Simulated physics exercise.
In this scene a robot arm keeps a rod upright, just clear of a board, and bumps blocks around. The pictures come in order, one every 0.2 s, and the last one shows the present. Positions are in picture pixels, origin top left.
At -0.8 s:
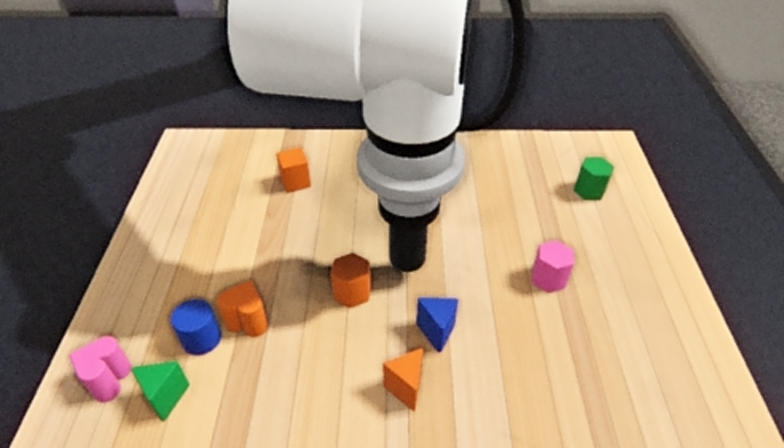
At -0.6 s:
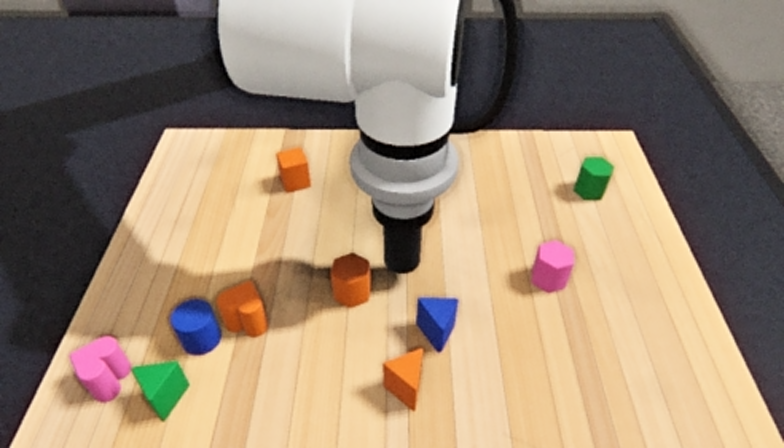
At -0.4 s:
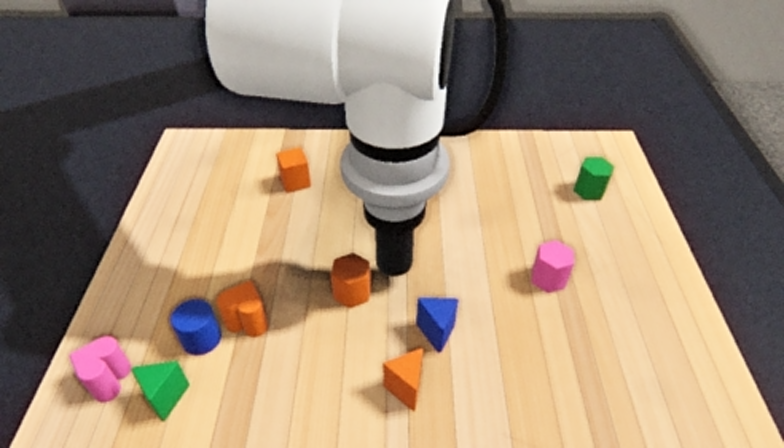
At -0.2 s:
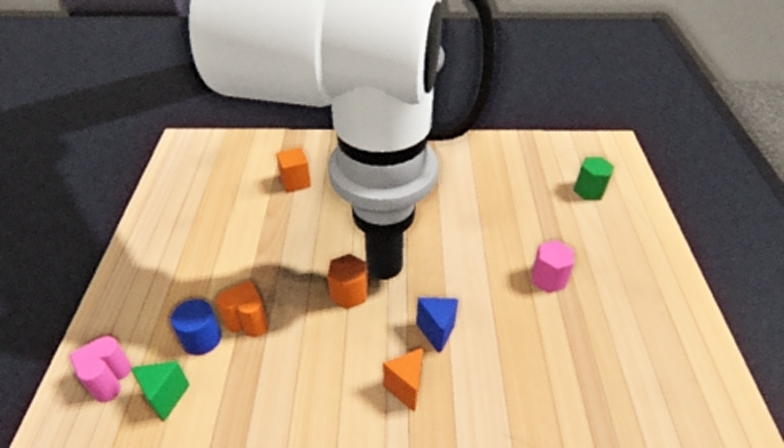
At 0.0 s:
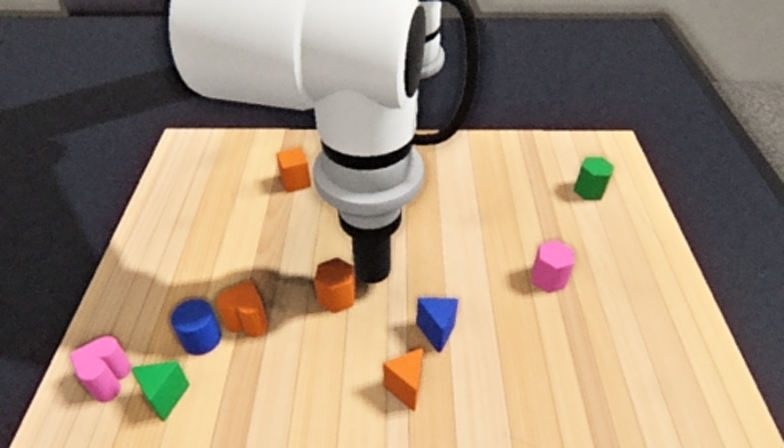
The clip opens on a white robot arm holding a black rod upright just right of an orange hexagonal block, with other colored blocks scattered across a wooden board. The arm moves slowly left until the rod nudges the hexagonal block slightly left, while the other blocks stay still.
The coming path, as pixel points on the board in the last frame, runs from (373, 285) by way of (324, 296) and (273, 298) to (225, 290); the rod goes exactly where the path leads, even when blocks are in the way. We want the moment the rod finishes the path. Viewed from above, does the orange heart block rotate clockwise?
Yes, that is how it ends up.
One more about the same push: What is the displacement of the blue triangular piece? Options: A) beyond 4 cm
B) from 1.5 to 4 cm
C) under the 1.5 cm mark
Answer: C.
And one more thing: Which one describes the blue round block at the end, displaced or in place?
Here the blue round block moves off its spot.
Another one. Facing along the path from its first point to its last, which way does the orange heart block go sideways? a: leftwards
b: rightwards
I'll go with a - leftwards.
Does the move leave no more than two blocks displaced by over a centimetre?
My answer is no.
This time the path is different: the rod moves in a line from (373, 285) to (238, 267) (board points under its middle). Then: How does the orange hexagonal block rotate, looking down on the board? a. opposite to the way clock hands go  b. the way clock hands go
a.
What follows on the original path. One third of the way, rod (320, 282); orange hexagonal block (282, 288), turned 20° anticlockwise.
Two thirds of the way, rod (268, 283); blue round block (170, 319); orange heart block (209, 310), turned 50° clockwise; orange hexagonal block (252, 304), turned 75° anticlockwise.
At the end, rod (220, 275); blue round block (169, 319); orange heart block (207, 311), turned 55° clockwise; orange hexagonal block (252, 304), turned 80° anticlockwise; blue triangular piece in place.
